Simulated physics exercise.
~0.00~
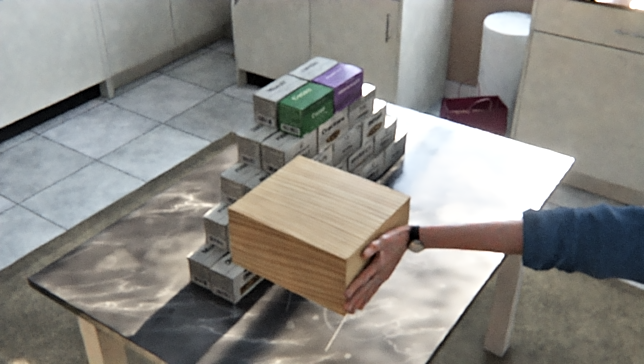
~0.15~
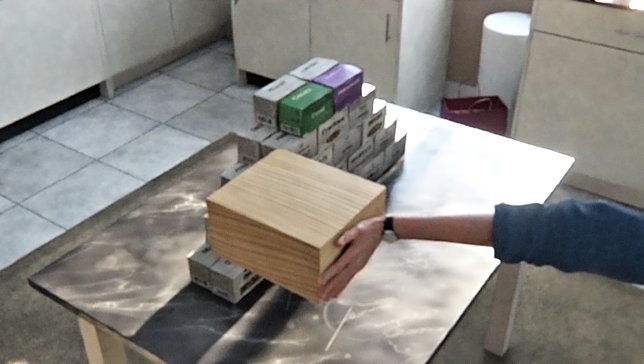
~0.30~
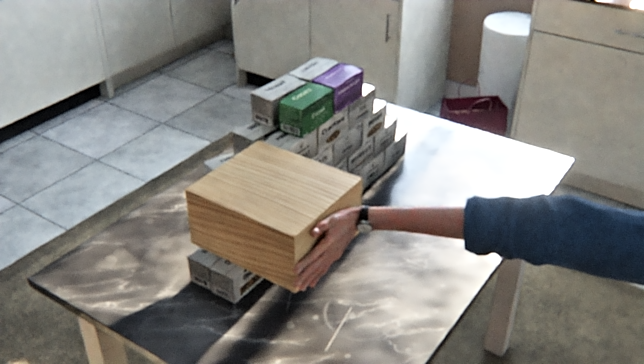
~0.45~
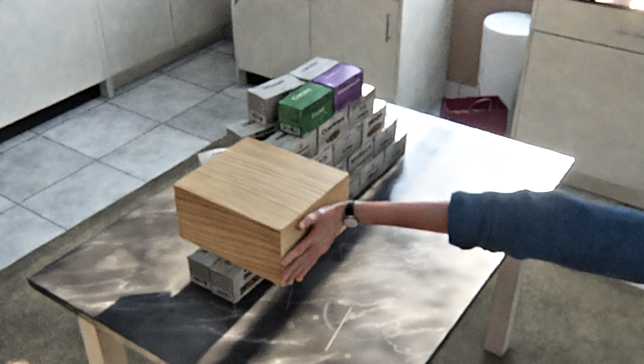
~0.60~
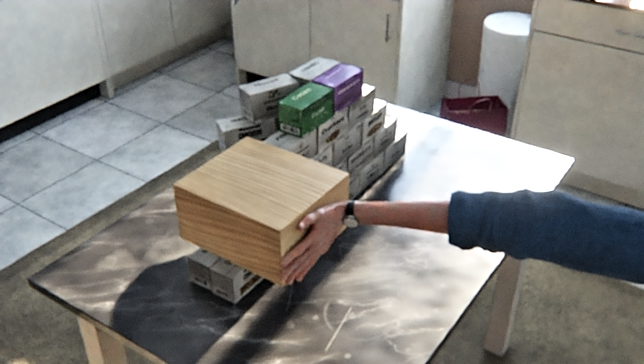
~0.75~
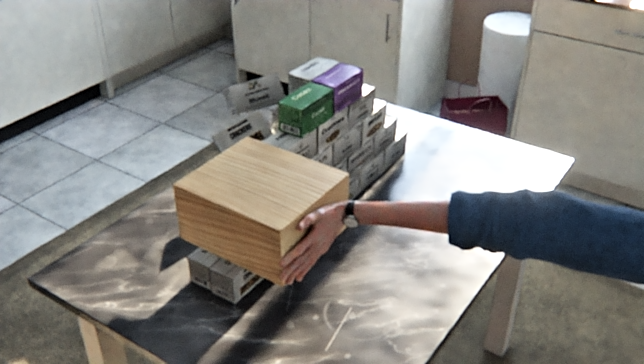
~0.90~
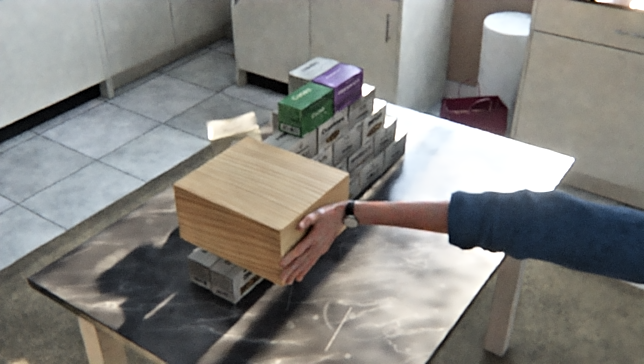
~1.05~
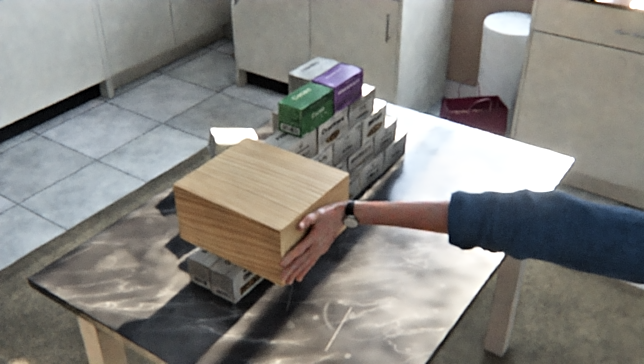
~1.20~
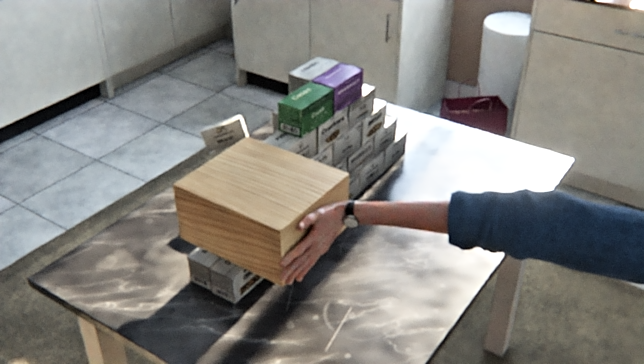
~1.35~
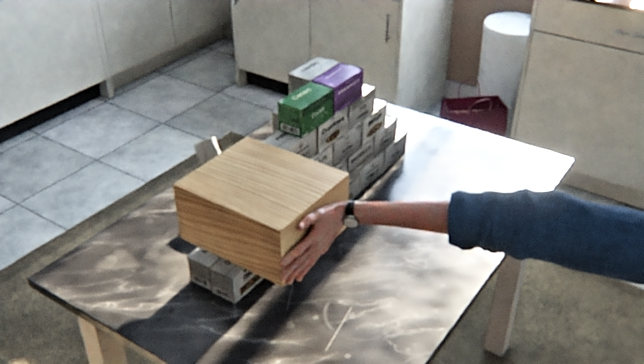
A hand pushed a wooden block left into a stepped stack of small boxes on a table, then held it still as a few grey boxes at the left end tumbled down behind it, while the green and purple ones stayed on top.
